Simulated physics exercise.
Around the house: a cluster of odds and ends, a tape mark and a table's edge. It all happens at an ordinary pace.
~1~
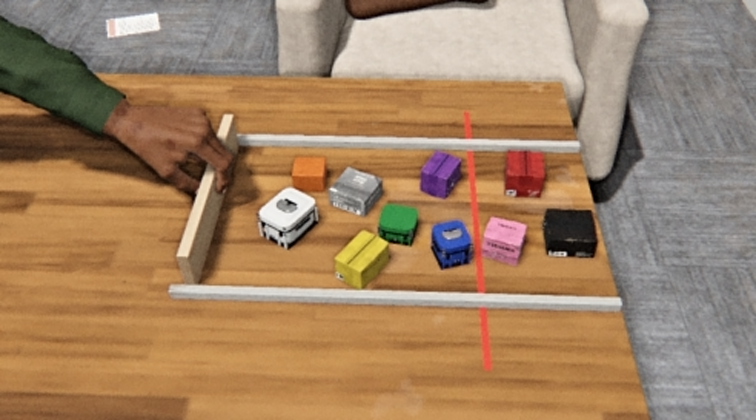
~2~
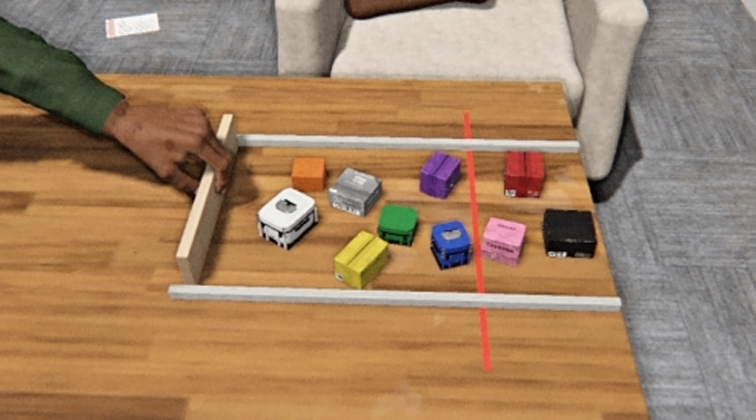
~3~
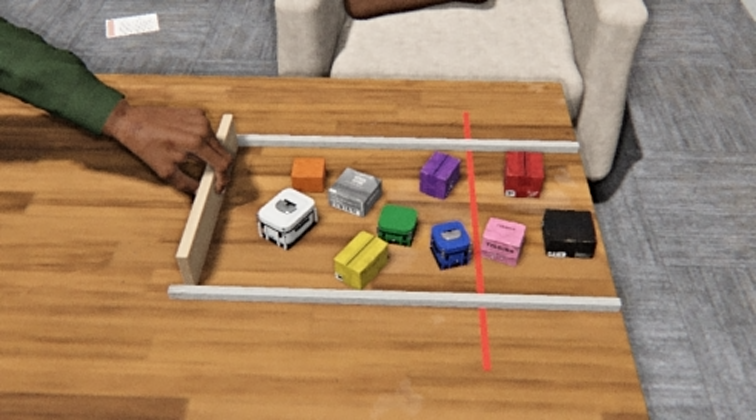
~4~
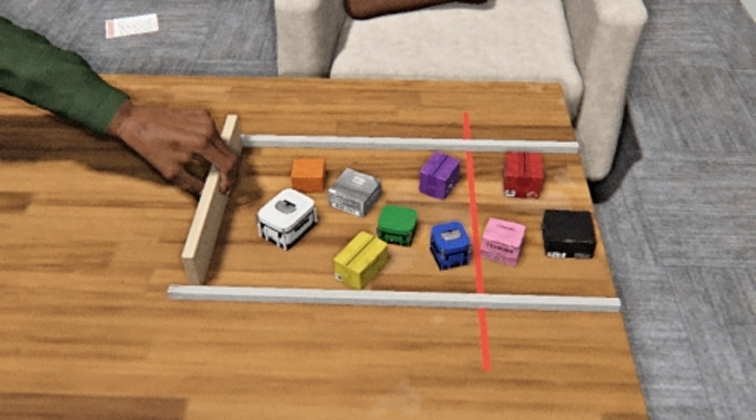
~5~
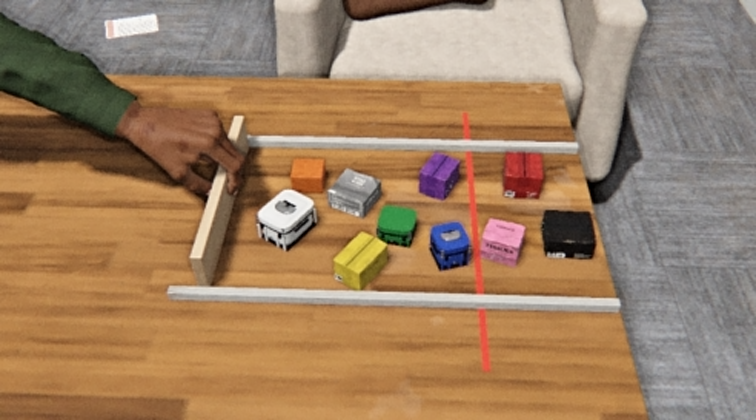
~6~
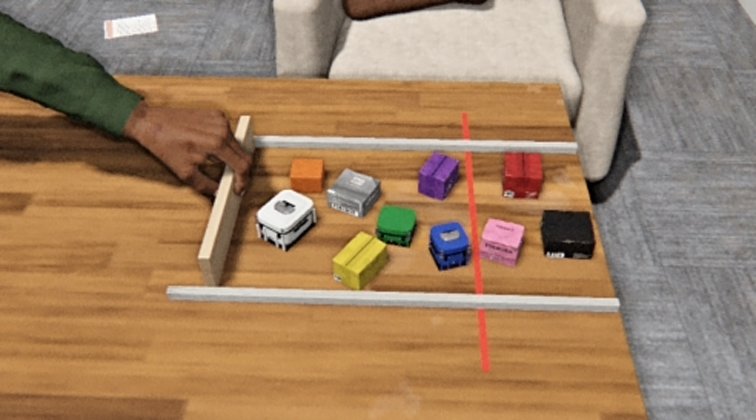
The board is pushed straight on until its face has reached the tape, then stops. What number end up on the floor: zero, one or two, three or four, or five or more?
As it turns out, the number that fall off is zero.
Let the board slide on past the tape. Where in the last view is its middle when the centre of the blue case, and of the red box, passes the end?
About (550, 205), and (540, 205) for the other.
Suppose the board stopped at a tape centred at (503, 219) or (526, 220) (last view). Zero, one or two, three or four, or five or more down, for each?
One after another: Either one or two; one to two.
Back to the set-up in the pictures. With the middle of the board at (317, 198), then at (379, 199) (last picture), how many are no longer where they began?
By then 3, and 6.
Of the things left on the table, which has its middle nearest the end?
That is the black box.
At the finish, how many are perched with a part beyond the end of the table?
1 of them.
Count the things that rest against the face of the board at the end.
In contact: 3.
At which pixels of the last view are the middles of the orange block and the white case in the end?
The orange block stops around (487, 180); the white case around (494, 219).
Soon after, none off yet; black box at rest near (567, 234); red box at rest near (522, 175); pink box at rest near (502, 242).
After that, none off yet; black box moving near (574, 234); red box moving near (530, 174); pink box displaced about its own width near (531, 247).
In the end, the number that fall off is zero.
